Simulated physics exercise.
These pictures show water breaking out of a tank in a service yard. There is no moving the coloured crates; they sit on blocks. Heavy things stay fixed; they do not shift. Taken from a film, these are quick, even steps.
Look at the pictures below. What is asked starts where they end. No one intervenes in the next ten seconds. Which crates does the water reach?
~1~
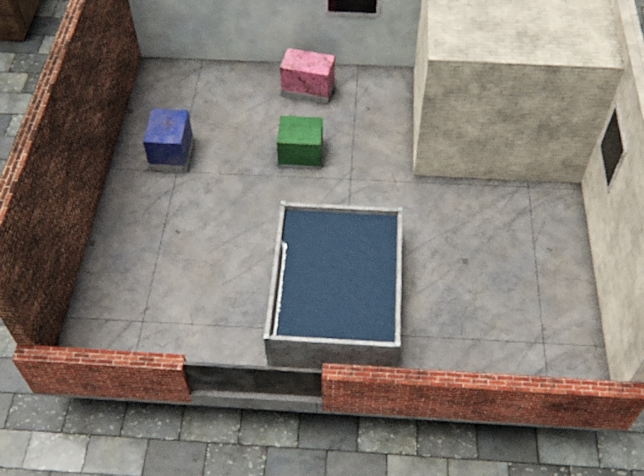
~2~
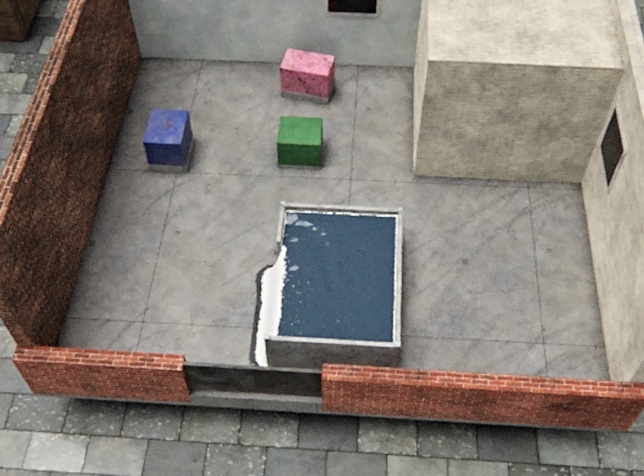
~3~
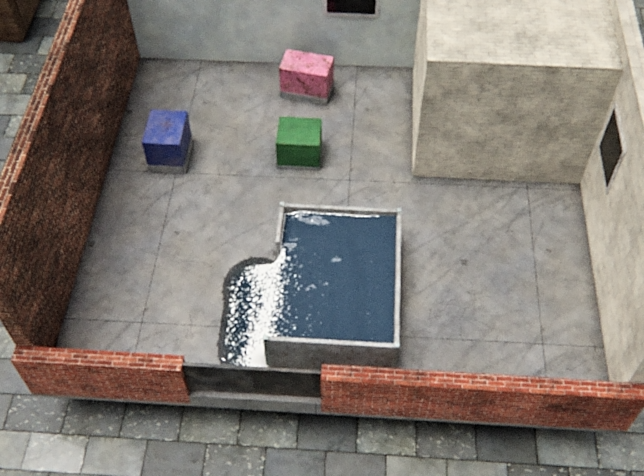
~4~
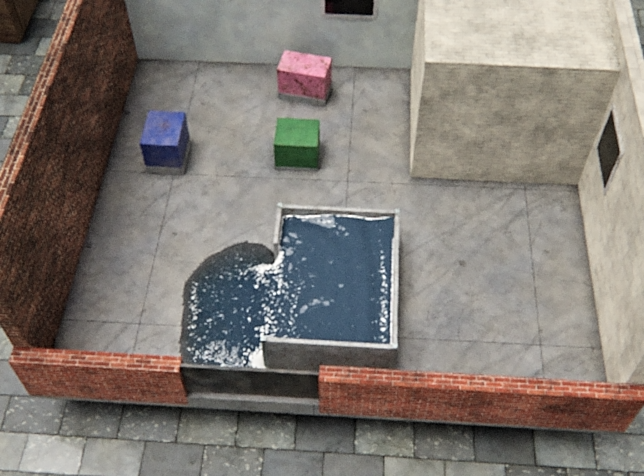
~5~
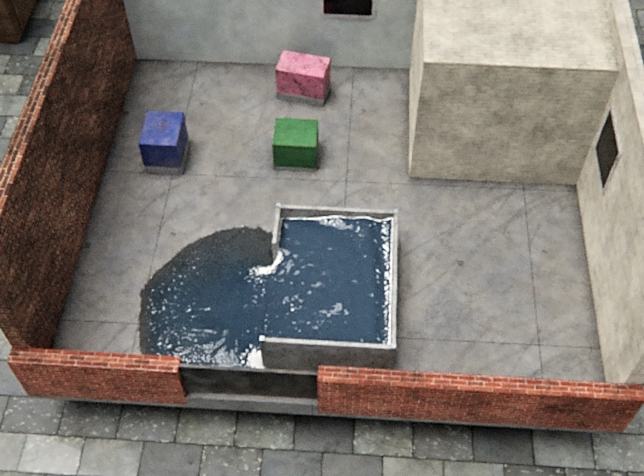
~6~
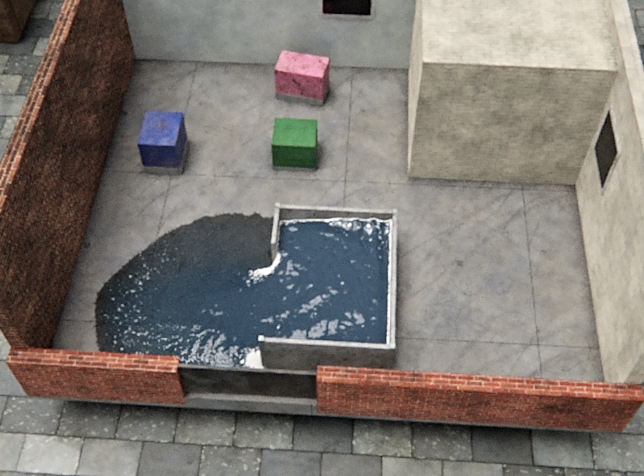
The blue crate is reached; the green crate is reached; the pink crate is reached.
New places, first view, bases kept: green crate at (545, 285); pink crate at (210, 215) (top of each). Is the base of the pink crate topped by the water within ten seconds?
Outcome for the pink crate: It gets reached.
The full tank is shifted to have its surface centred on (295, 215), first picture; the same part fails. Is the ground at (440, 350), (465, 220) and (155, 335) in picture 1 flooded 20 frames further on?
Untouched, untouched, submerged.
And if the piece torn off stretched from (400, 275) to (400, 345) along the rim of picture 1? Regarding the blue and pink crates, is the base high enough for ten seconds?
First the blue crate: It is never reached; then the pink crate: It is never reached.
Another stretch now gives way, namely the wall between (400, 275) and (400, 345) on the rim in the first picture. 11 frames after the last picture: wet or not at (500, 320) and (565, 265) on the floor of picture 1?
Going point by point, the first is waterlogged and the second is waterlogged.
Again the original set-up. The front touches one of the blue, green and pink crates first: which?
First to get wet: The crate marked blue.
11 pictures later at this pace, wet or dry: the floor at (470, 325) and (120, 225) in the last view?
First spot bare, second spot soaked.
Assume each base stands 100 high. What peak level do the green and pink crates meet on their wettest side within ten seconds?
300 and 140 per cent, roughly.
A moment on, water covers 25 % of the floor; the blue crate not reached, the green crate not reached, the pink crate not reached.
Next, water covers 25 % of the floor; the blue crate water round its plinth, the green crate water round its plinth, the pink crate not reached.
Then, water covers 40 % of the floor; the blue crate water round its plinth, the green crate water round its plinth, the pink crate not reached.
Later, water covers 70 % of the floor; the blue crate water round its plinth, the green crate water round its plinth, the pink crate water round its plinth.
In the end, water covers 95 % of the floor; the blue crate was topped, the green crate was topped, the pink crate was topped.
